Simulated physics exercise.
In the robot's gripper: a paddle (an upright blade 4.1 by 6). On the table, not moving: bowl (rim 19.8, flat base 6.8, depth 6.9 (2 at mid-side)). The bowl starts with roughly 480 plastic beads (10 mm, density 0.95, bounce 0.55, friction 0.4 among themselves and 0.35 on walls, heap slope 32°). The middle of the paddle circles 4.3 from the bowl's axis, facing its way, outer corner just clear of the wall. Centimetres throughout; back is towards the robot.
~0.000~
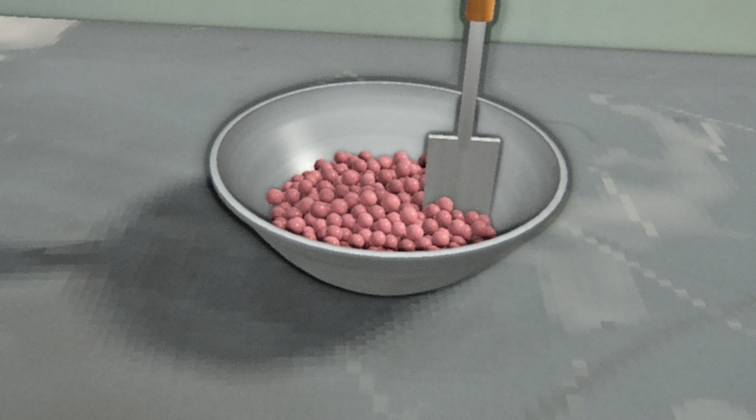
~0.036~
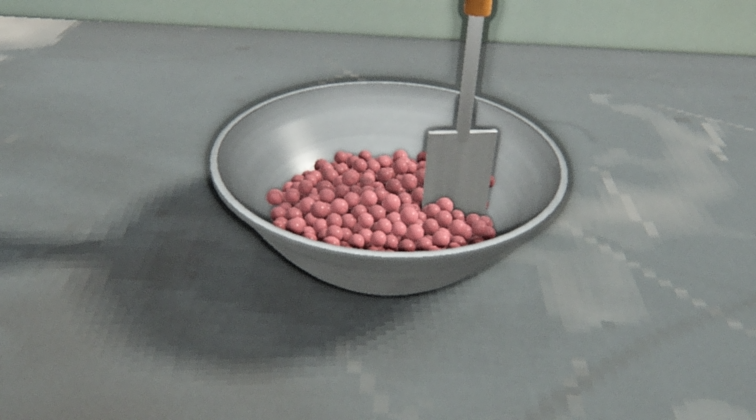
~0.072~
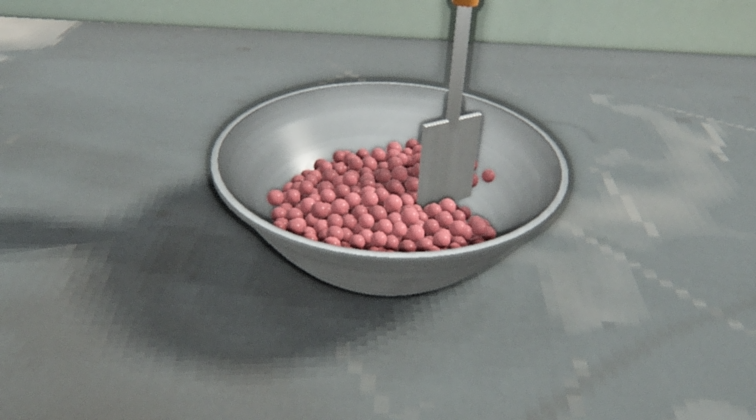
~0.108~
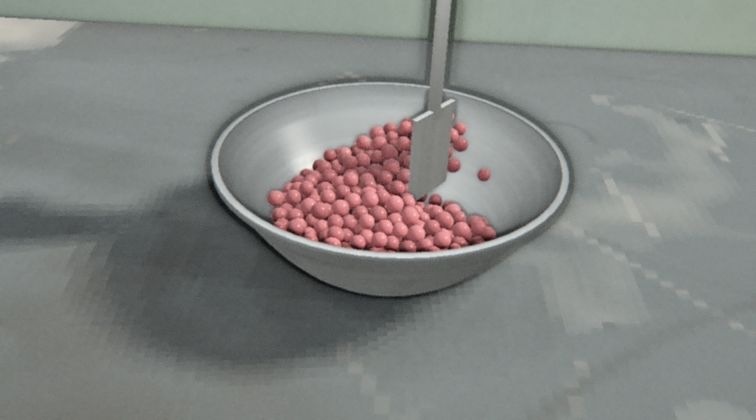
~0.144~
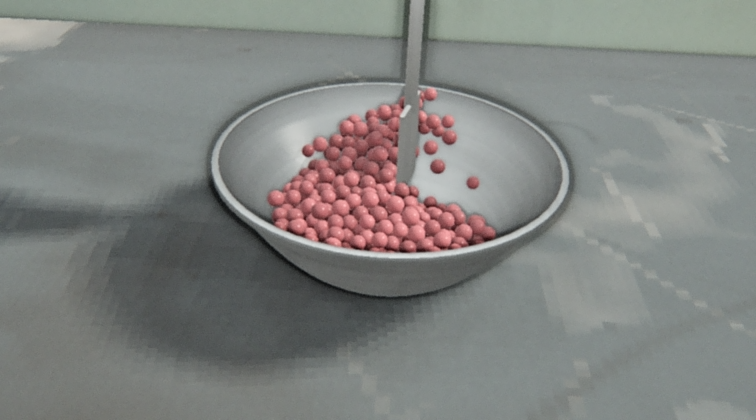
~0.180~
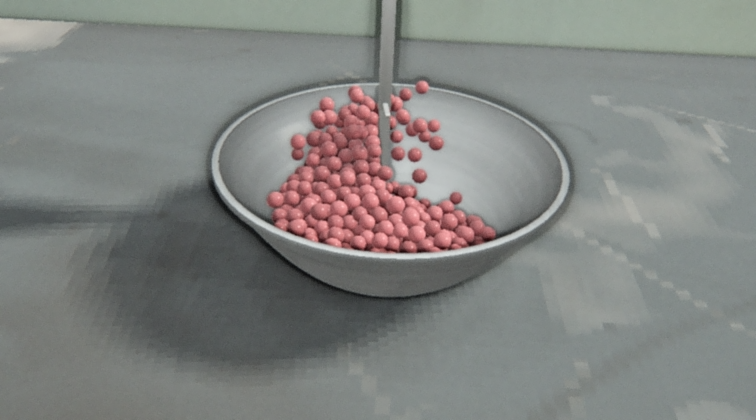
In a metal bowl on a gray table, an upright metal paddle swept leftward through a heap of small pink beads, turning edge-on as it pushed them up into a pile toward the back.
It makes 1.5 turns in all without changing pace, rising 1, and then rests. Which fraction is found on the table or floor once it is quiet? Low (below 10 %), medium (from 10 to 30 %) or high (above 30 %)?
Share on the table or floor: Low (below 10 %).
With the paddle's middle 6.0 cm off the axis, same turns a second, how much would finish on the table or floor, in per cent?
It would be near 0 per cent.
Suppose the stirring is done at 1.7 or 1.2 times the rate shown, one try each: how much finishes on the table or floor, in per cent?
Some 25 and 5 per cent.
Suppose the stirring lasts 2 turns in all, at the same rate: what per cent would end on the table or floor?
It would be near 5 per cent.
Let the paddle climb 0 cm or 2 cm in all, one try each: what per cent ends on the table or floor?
About 5 and 0 per cent.
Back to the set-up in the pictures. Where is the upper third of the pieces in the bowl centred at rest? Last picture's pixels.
Near (338, 204).
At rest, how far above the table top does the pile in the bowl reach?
Some 6.0 cm.
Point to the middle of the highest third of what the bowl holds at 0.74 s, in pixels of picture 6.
At about (393, 156).
After 0.46 s, 270° round, highest piece 8 above the table; 483 in the bowl, 2 on the table or floor.
After 0.74 s, 82° round, highest piece 8 above the table; 481 in the bowl, 3 on the table or floor, 1 in flight or on the tool.
After 1.08 s, 180° round, highest piece 6 above the table; 481 in the bowl, 4 on the table or floor.
After 1.78 s, 180° round, highest piece 6 above the table; 481 in the bowl, 4 on the table or floor.
At rest, 481 in the bowl, 4 on the table or floor. That is 1 % on the table or floor.
